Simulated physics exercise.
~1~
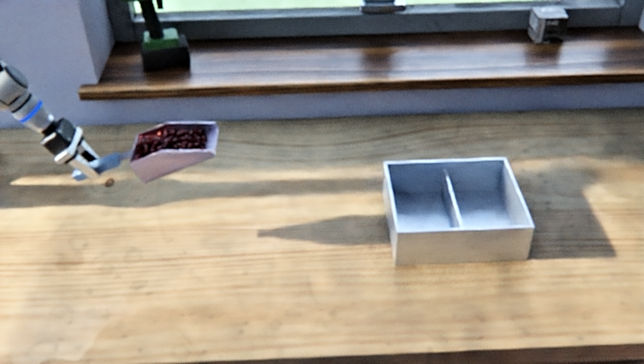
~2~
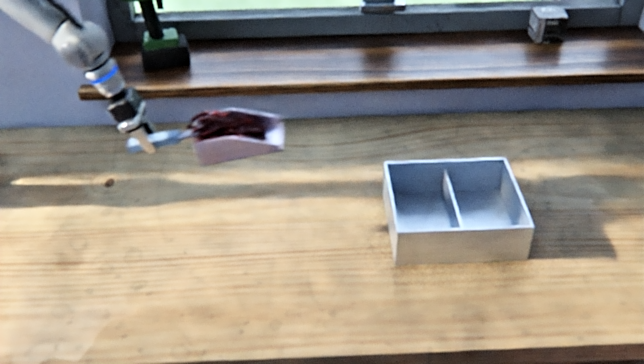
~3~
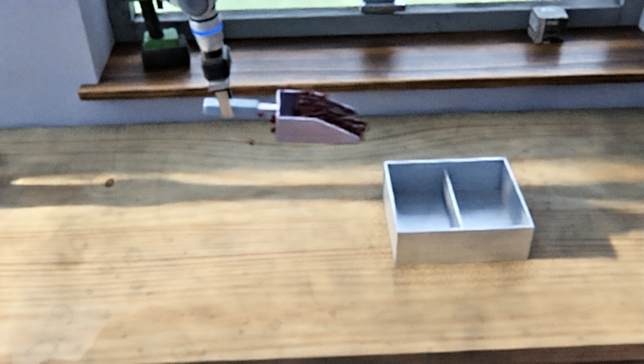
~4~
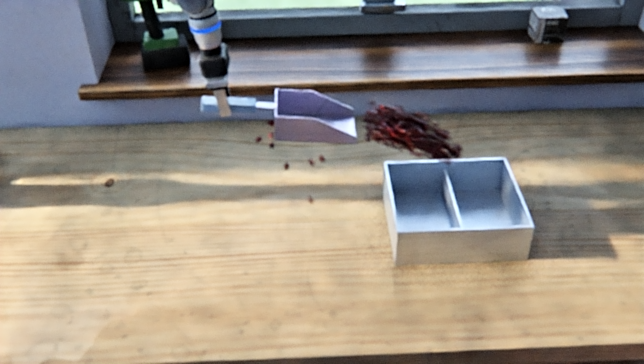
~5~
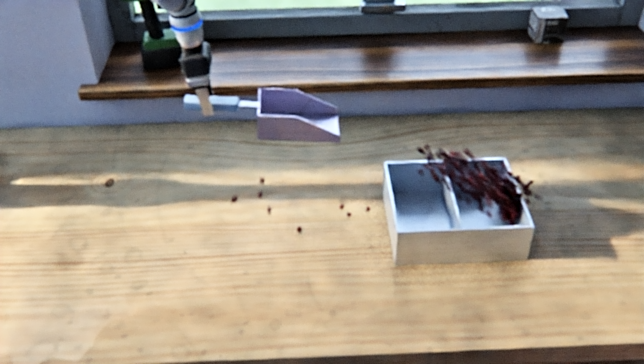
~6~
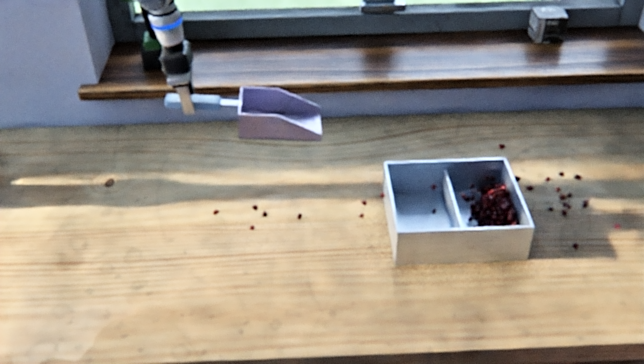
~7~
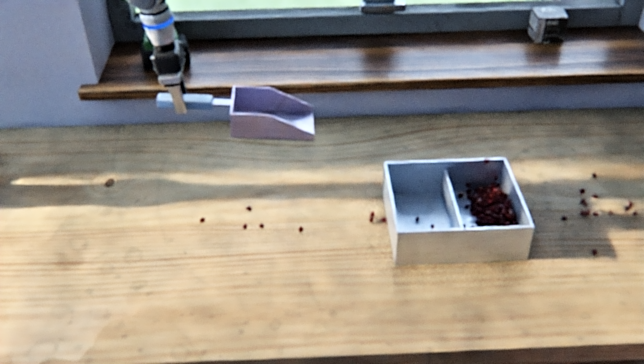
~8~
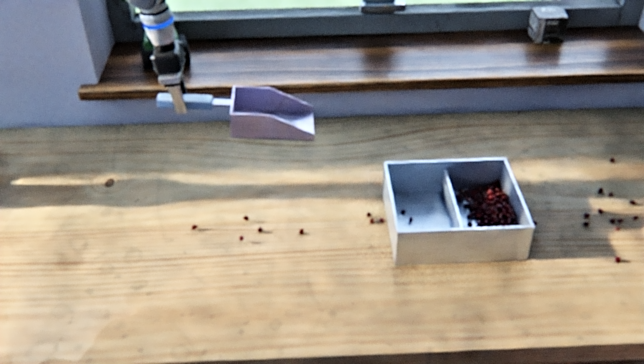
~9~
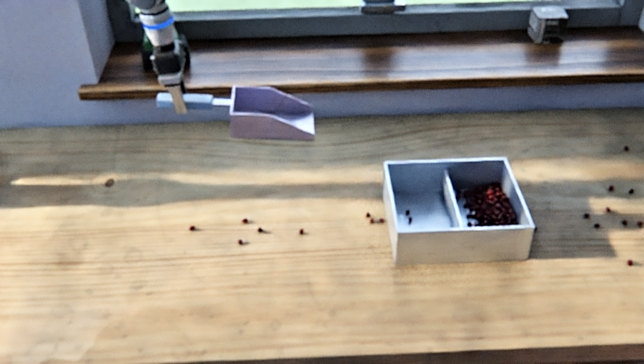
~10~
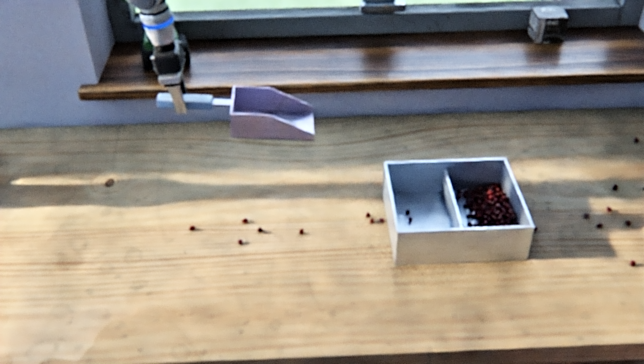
Robot arm swinging a scoop right and flinging dark red beans mostly into a divided bin's right compartment, some scattering across the table.
